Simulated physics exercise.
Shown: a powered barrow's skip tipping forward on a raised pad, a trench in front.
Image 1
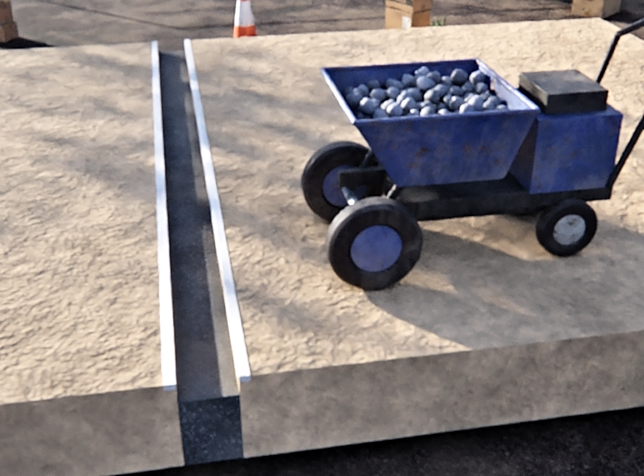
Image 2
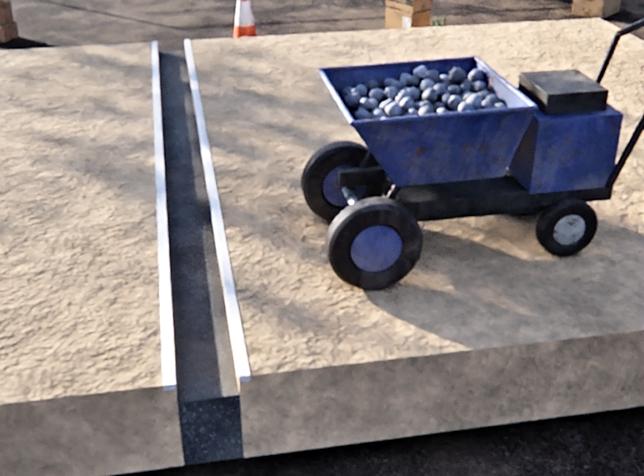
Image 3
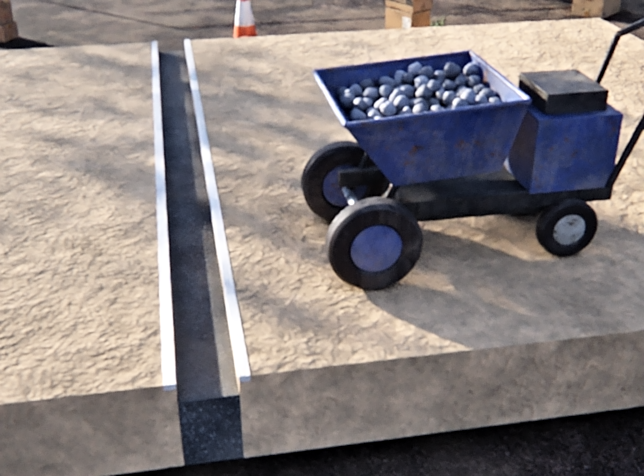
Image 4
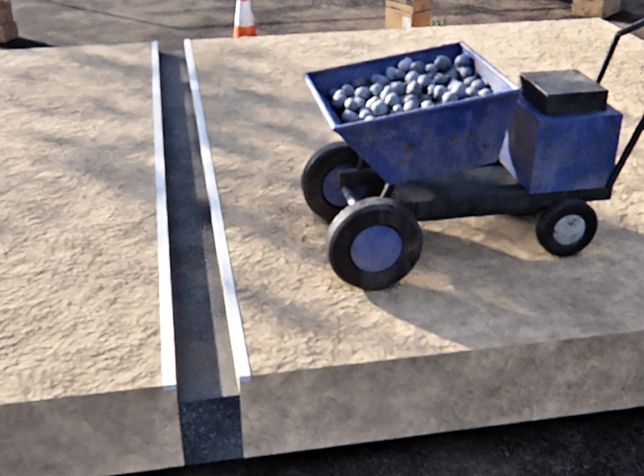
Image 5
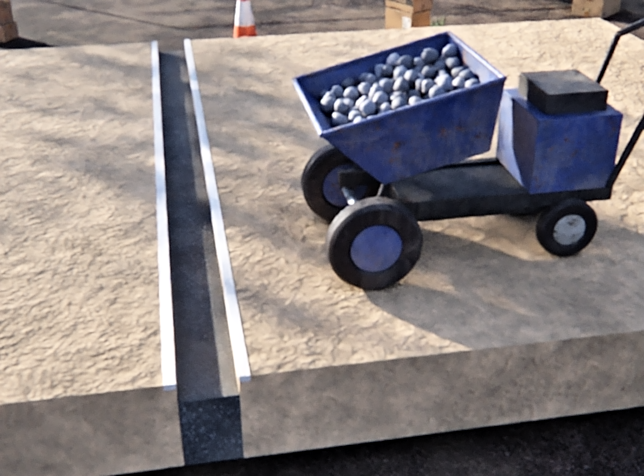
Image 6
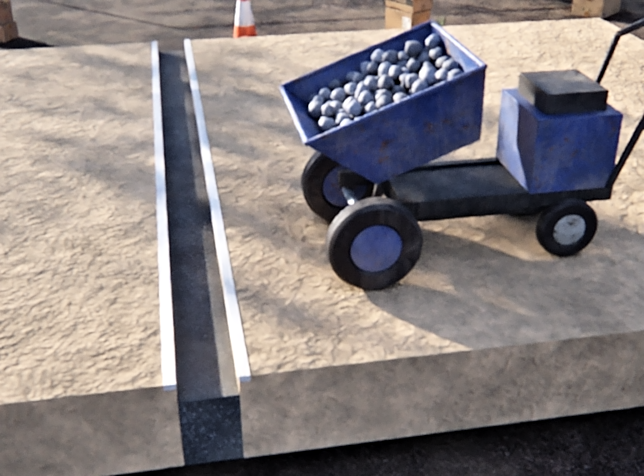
The clip opens on a blue powered barrow, its skip level and loaded with round grey cobbles, standing on a raised pad to the right of a narrow trench. The skip tips forward to the left, barely at first, then clearly, its rear end rising while the wheels stay still.
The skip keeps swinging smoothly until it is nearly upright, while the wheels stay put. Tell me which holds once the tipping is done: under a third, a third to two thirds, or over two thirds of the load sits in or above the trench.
Its aim will yield a share of a third to two thirds.
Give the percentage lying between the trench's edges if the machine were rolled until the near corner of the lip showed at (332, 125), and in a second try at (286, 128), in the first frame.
You'd see around 50 per cent the first time and around 10 per cent the second.
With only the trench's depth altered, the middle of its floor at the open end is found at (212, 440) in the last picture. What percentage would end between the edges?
80 %.
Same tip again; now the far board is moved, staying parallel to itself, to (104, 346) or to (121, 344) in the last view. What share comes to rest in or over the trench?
In order: 90 per cent, then 80 per cent.
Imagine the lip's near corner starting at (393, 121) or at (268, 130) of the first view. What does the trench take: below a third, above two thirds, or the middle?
In the first case between a third and two thirds, in the second case under a third.
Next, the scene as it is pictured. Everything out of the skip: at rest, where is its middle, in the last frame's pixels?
Close to (190, 258) in the last view.
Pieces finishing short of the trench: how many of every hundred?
About 15 %.
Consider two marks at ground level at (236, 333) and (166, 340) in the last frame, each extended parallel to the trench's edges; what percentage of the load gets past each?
Estimate, first then second: 90 %, 20 %.
Just after the last frame, skip tipped steeply; every one in the skip.
A moment on, skip tipped right over; the larger part in the skip; just a few short of the trench; about a tenth in or heaped over the trench; just a few beyond it; about a tenth falling.
Further on, skip tipped right over; about a tenth in the skip; about a tenth short of the trench; roughly half in or heaped over the trench; roughly a quarter beyond it; just a few falling.
When it is over, skip tipped right over; just a few in the skip; about a tenth short of the trench; roughly half in or heaped over the trench; roughly a quarter beyond it.
